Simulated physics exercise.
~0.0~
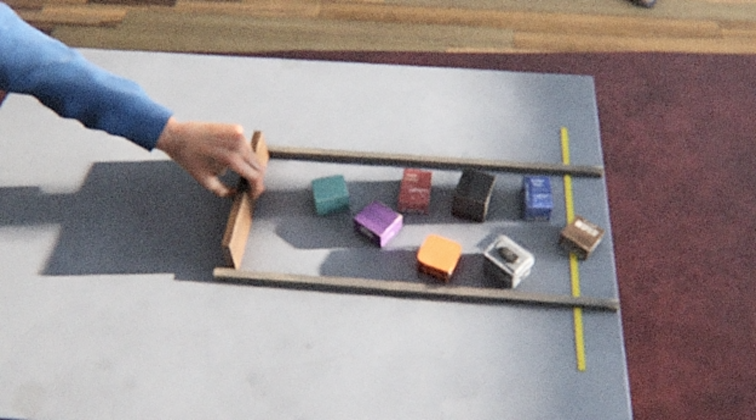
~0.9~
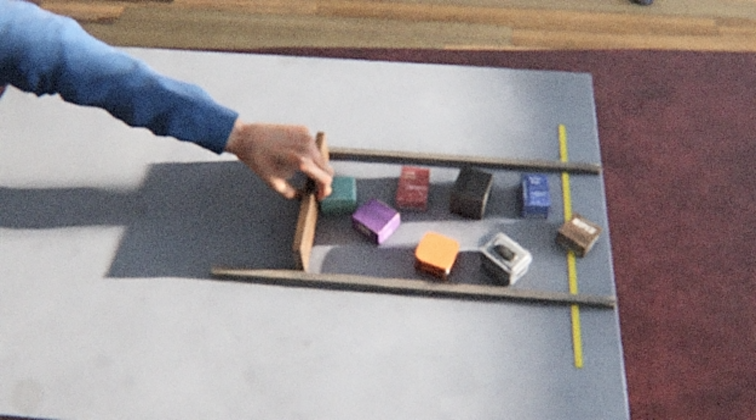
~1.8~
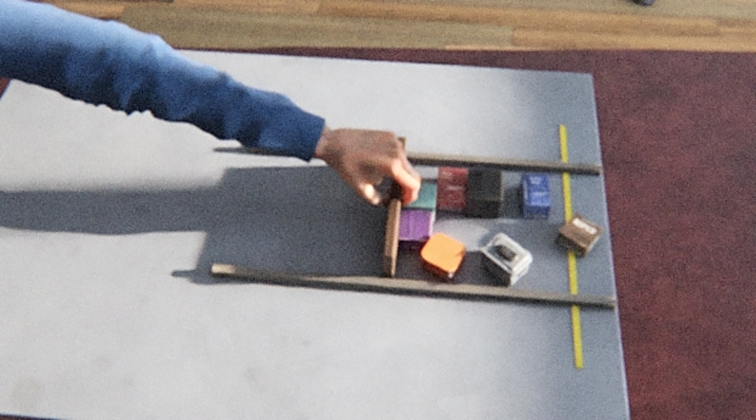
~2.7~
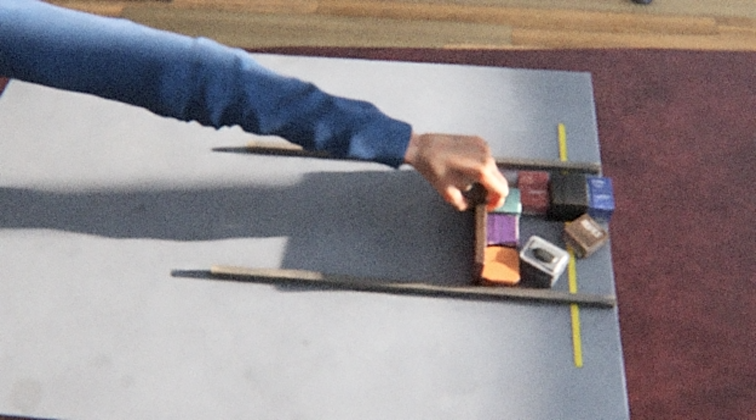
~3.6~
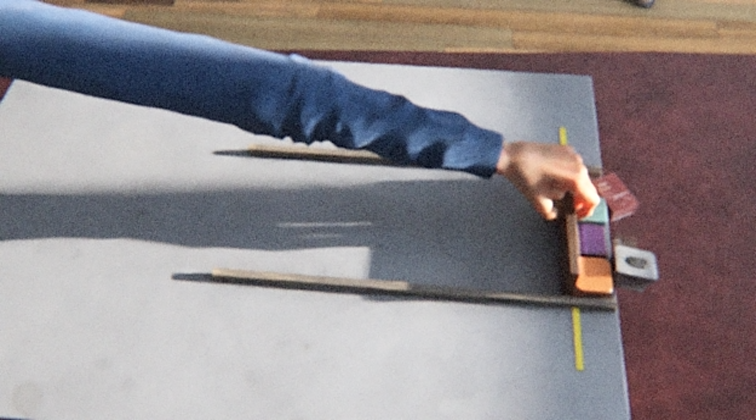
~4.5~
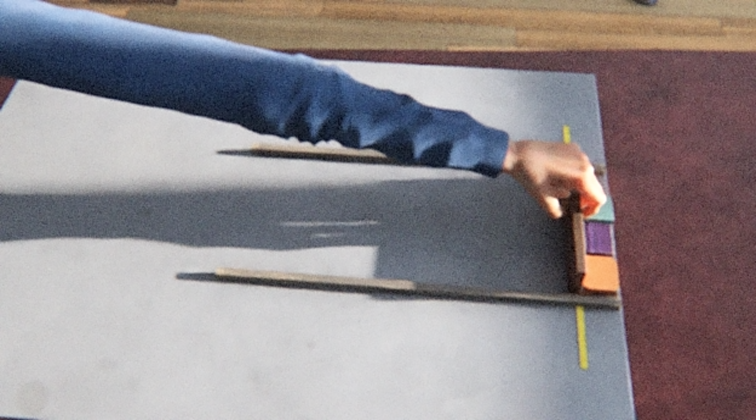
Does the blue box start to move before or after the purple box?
The blue box starts to move after the purple box. The purple box is already being pushed along while the blue one is still at rest.
Hand pushing a board right between two rails, gathering small blocks and sending five over the edge, leaving three by the board.
